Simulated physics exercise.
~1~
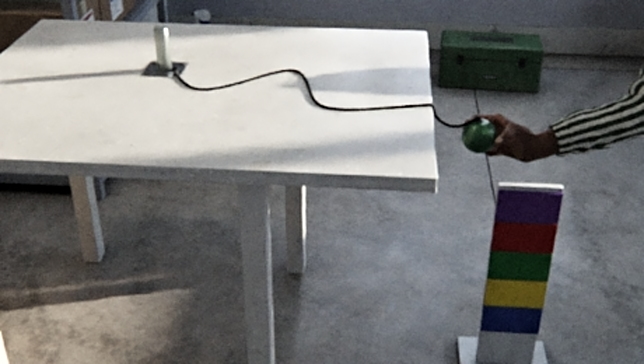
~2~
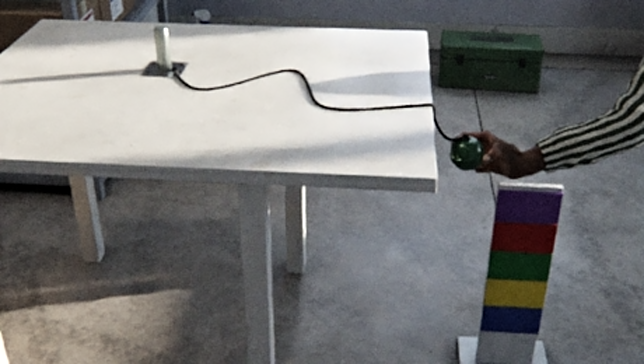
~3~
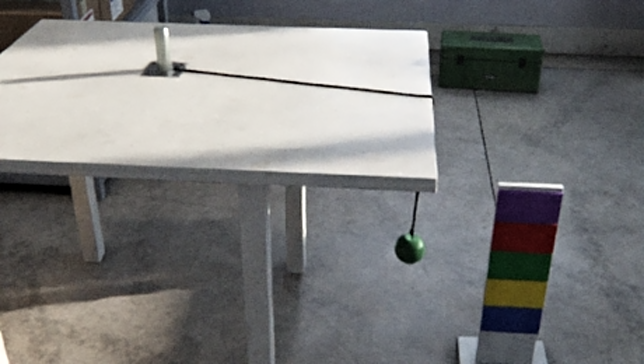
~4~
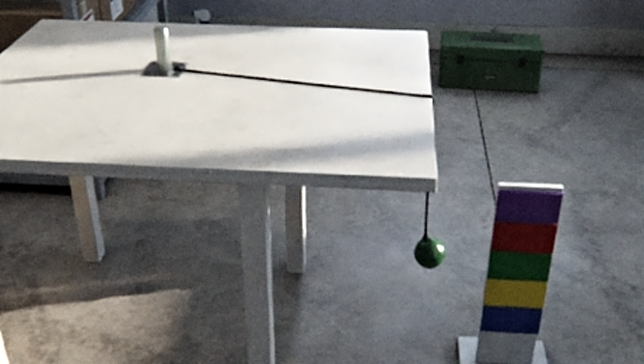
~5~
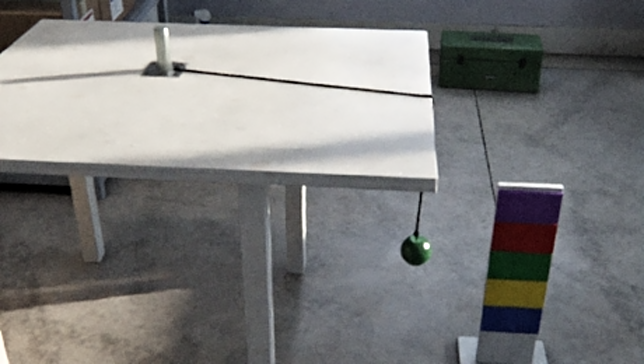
In a room with a grey concrete floor, a still camera looks slightly down on a white workbench. A dark shoelace winds loosely across its top from a short pale post to a green apple, which a hand in a striped sleeve holds beyond the right edge. To the right stands a board with purple, red, green, yellow and blue bands from top to bottom, and a green toolbox sits behind. The hand lowers the apple slightly, then lets go and leaves. The apple drops, pulling the shoelace taut over the edge, and sways slightly right, then left, hanging level with the green band.
